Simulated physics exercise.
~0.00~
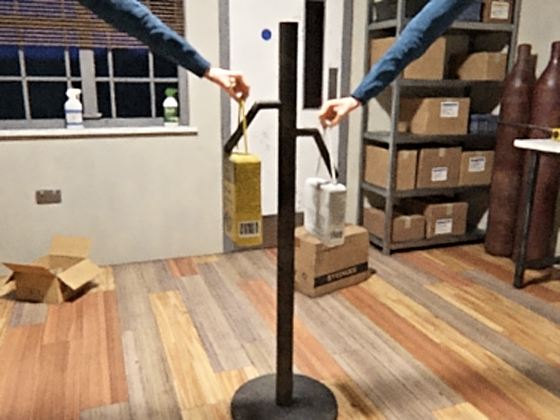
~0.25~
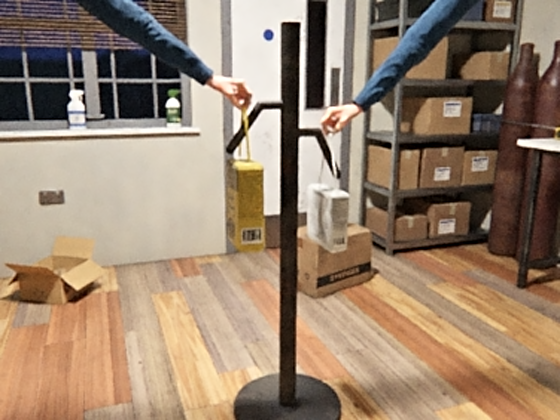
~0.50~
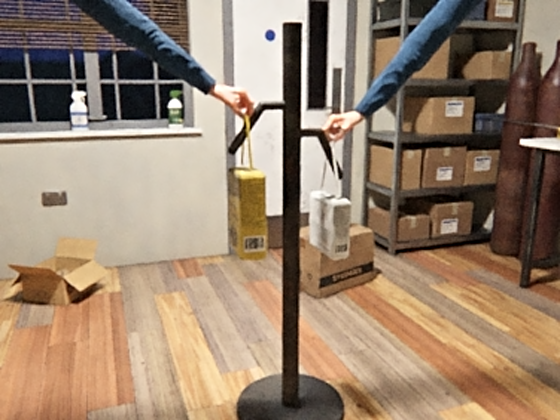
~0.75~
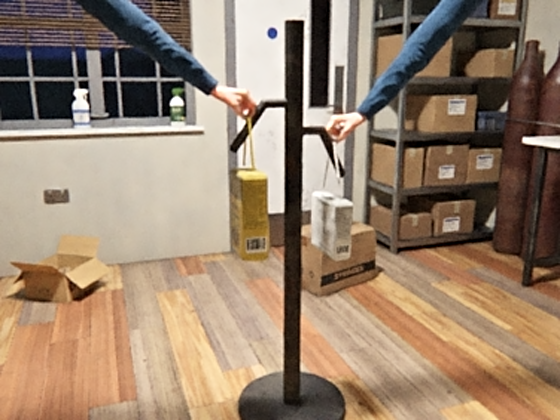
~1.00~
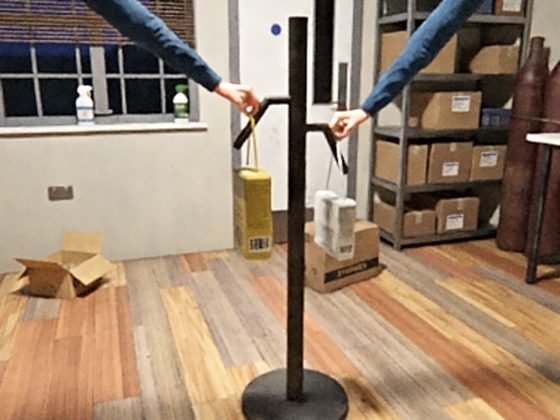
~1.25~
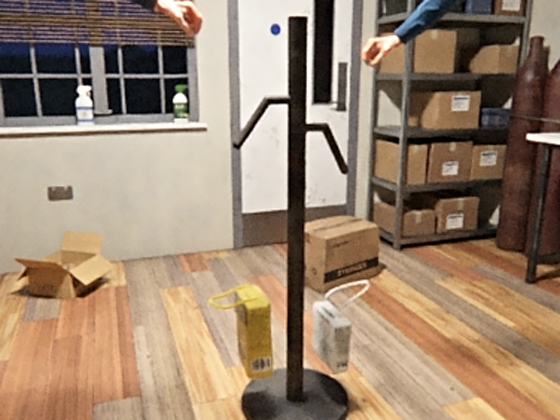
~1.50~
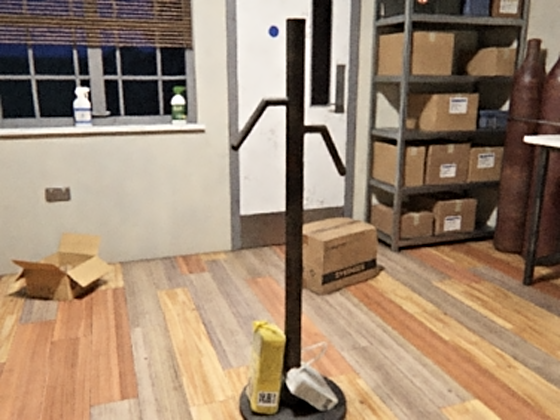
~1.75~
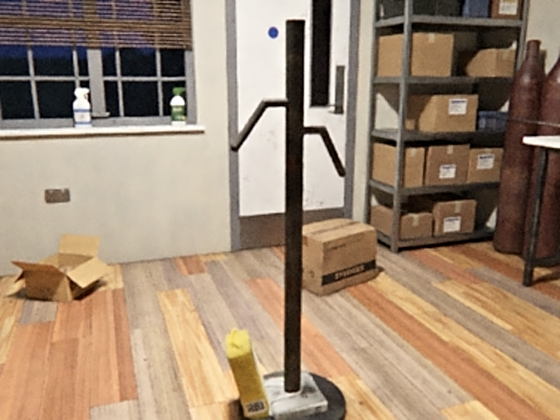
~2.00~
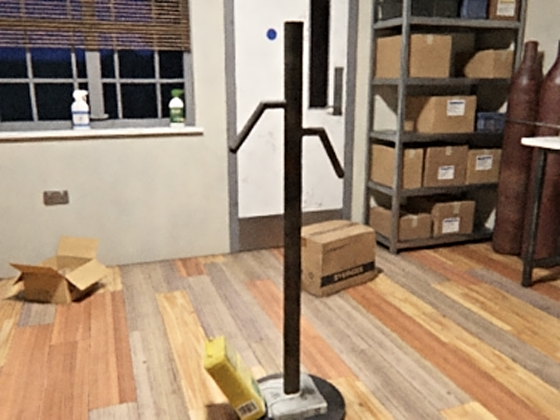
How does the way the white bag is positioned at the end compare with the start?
At the start the white bag hangs upright from a hand beside the stand. By the end it is lying on its side at the foot of the stand.
